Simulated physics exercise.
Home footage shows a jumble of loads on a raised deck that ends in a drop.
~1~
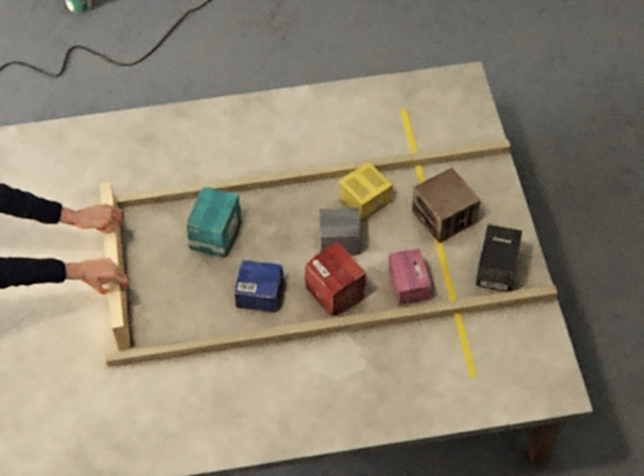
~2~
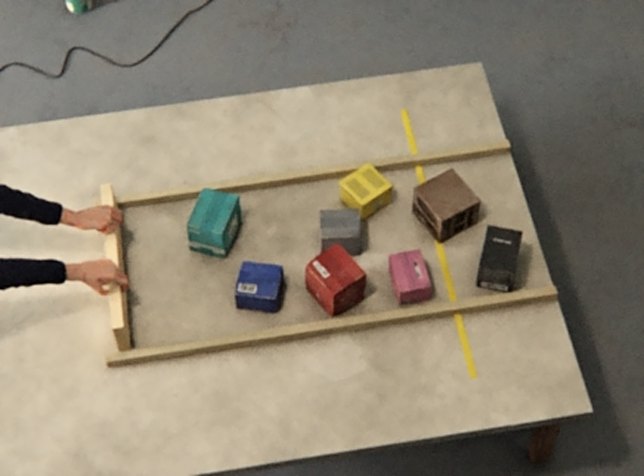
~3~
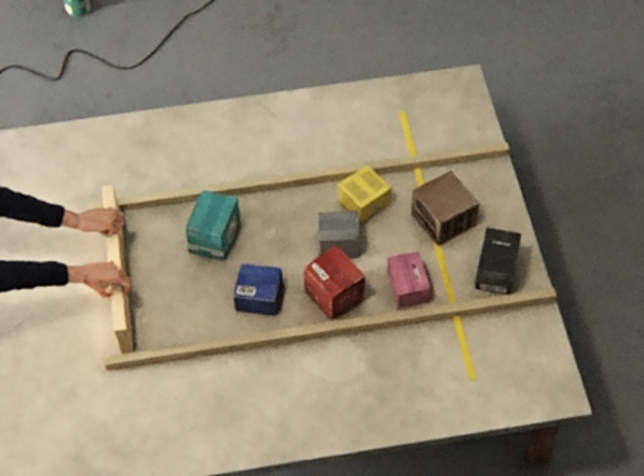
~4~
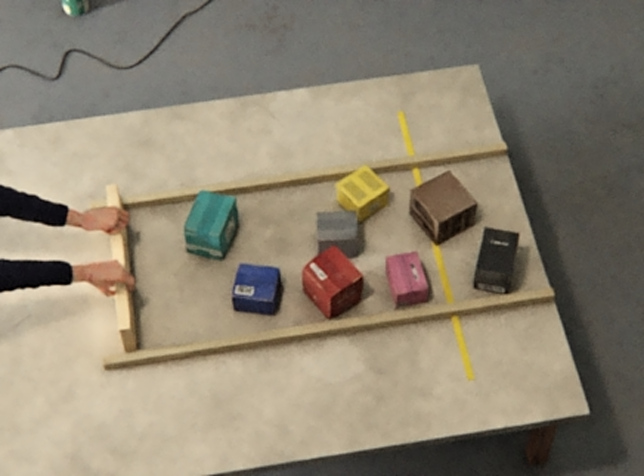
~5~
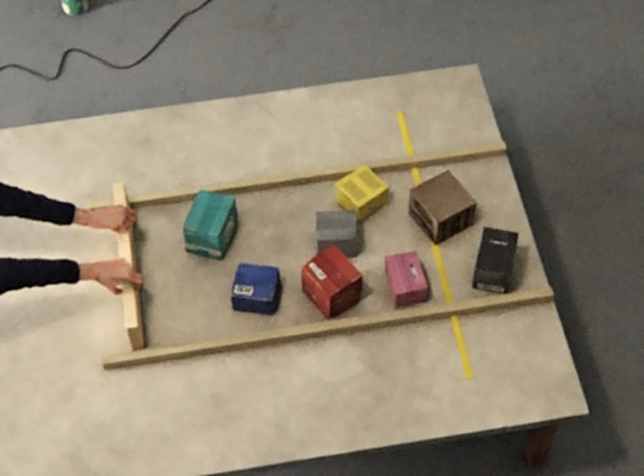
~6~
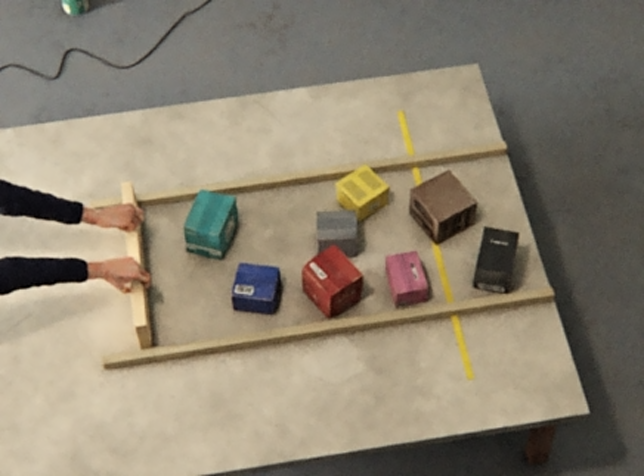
Two hands slide a wooden plank slightly right between two rails, toward several still, colourful boxes.
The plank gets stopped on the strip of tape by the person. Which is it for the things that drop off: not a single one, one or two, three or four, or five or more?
It is one or two.
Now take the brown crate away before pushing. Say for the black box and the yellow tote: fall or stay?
Black box goes down, yellow tote stays put.
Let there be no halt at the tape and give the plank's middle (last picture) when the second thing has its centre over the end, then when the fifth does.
For the first, roughly (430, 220); for the next, roughly (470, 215).
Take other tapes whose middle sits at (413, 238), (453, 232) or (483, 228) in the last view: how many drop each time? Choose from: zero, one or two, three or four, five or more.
Either one or two, three or four, 5 or more.
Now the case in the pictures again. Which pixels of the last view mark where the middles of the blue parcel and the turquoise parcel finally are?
(461, 253) and (442, 183).
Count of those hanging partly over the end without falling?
2, I think.
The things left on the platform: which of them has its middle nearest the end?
Pink parcel.
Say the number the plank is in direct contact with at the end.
The answer is 2.
Soon after, none off yet; black box at rest near (496, 260); brown crate at rest near (443, 207); pink parcel at rest near (406, 279).
Then, none off yet; black box at rest near (496, 260); brown crate at rest near (443, 207); pink parcel moved about its own width near (444, 277).
At rest, the number that fall off is one or two; fallen, black box.
